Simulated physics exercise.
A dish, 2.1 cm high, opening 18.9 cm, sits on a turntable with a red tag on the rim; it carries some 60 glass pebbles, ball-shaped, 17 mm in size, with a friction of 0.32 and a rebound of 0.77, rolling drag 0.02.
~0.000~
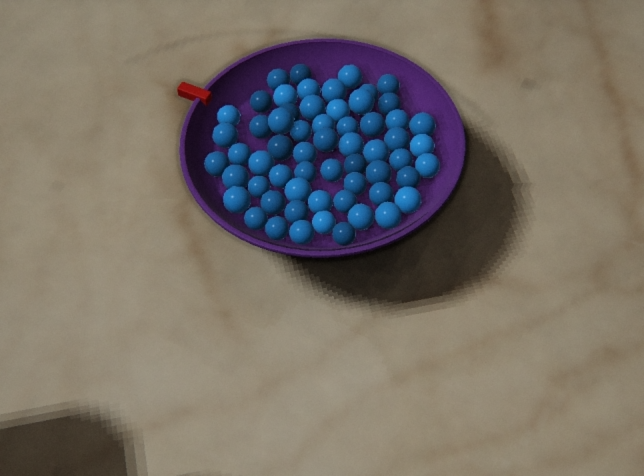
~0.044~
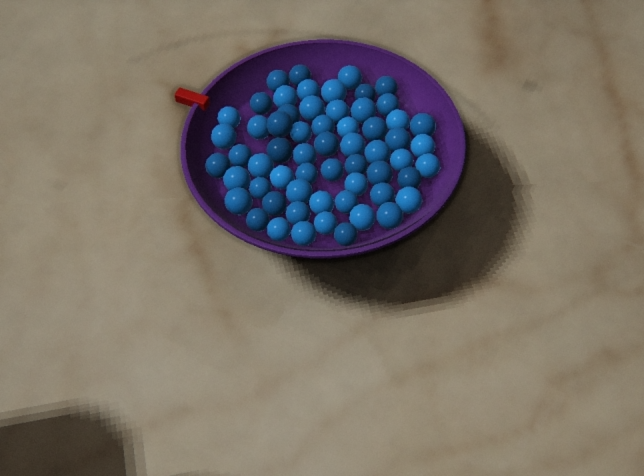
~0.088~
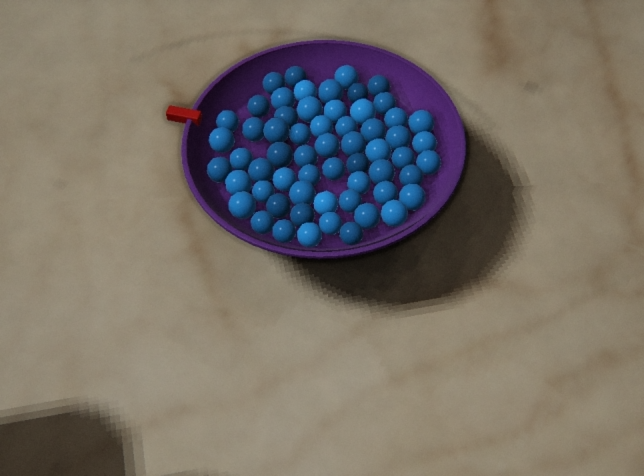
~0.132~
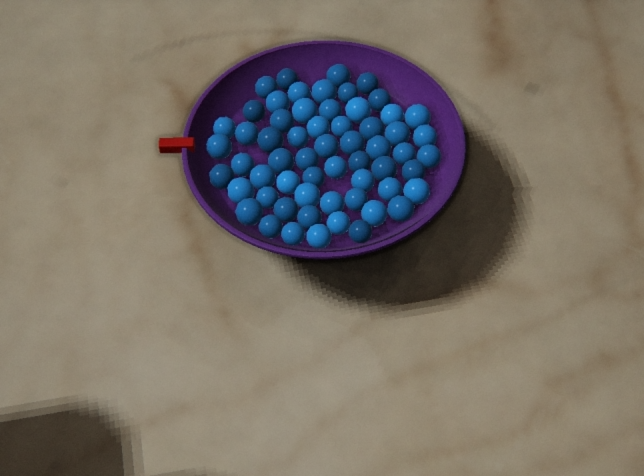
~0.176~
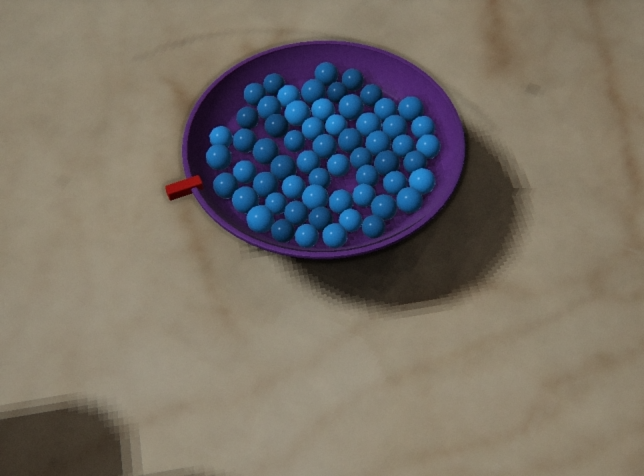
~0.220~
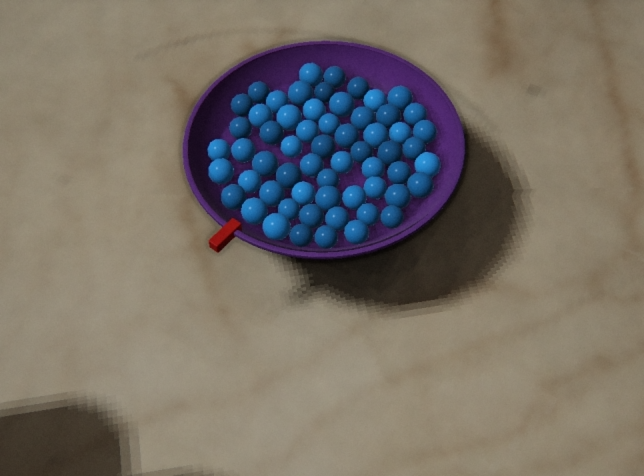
Purple dish of small blue balls turning counterclockwise and picking up speed, its red rim tag swinging from upper left to lower left.
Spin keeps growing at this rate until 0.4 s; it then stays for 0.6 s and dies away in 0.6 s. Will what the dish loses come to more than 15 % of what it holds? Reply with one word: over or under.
Over.
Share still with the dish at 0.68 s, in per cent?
About 85 percent.
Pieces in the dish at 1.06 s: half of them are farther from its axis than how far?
That comes to about 7.5 centimetres.
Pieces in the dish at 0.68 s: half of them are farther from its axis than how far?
Around 7.5 centimetres.
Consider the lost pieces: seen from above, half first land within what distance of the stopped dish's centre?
I'd put it at close to 20 centimetres.
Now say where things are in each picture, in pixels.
The first frame shows dish at (325, 253); turned 0 degrees, tag at (194, 92); top of the load at (309, 90).
The second frame shows dish at (326, 254); turned 3 degrees, tag at (192, 97); top of the load at (308, 91).
The third frame shows dish at (326, 254); turned 13 degrees, tag at (184, 114); top of the load at (305, 92).
The fourth frame shows dish at (326, 254); turned 28 degrees, tag at (177, 143); top of the load at (324, 92).
The fifth frame shows dish at (326, 255); turned 51 degrees, tag at (184, 186); top of the load at (338, 93).
The sixth frame shows dish at (326, 255); turned 79 degrees, tag at (225, 234); top of the load at (325, 93). It now spins about 2.0 times a second.
After 0.68 s, dish 85 %, in the air 15 %; middle of the pieces not yet landed near (329, 144).
After 1.06 s, dish 55 %, fallen behind where it stops 20 %, fallen in front of where it stops 5 %, fallen right of where it stops 15 %, fallen left of where it stops 10 %; middle of the pieces not yet landed near (330, 141).
Then, at 1.41 s, dish 35 %, fallen behind where it stops 25 %, fallen in front of where it stops 10 %, fallen right of where it stops 15 %, fallen left of where it stops 15 %; middle of the pieces not yet landed near (321, 157).
After 1.75 s, dish 35 %, fallen behind where it stops 25 %, fallen in front of where it stops 10 %, fallen right of where it stops 15 %, fallen left of where it stops 15 %; middle of the pieces not yet landed near (330, 152).
At rest (3.6 s), dish 35 %, fallen behind where it stops 25 %, fallen in front of where it stops 10 %, fallen right of where it stops 15 %, fallen left of where it stops 15 %.
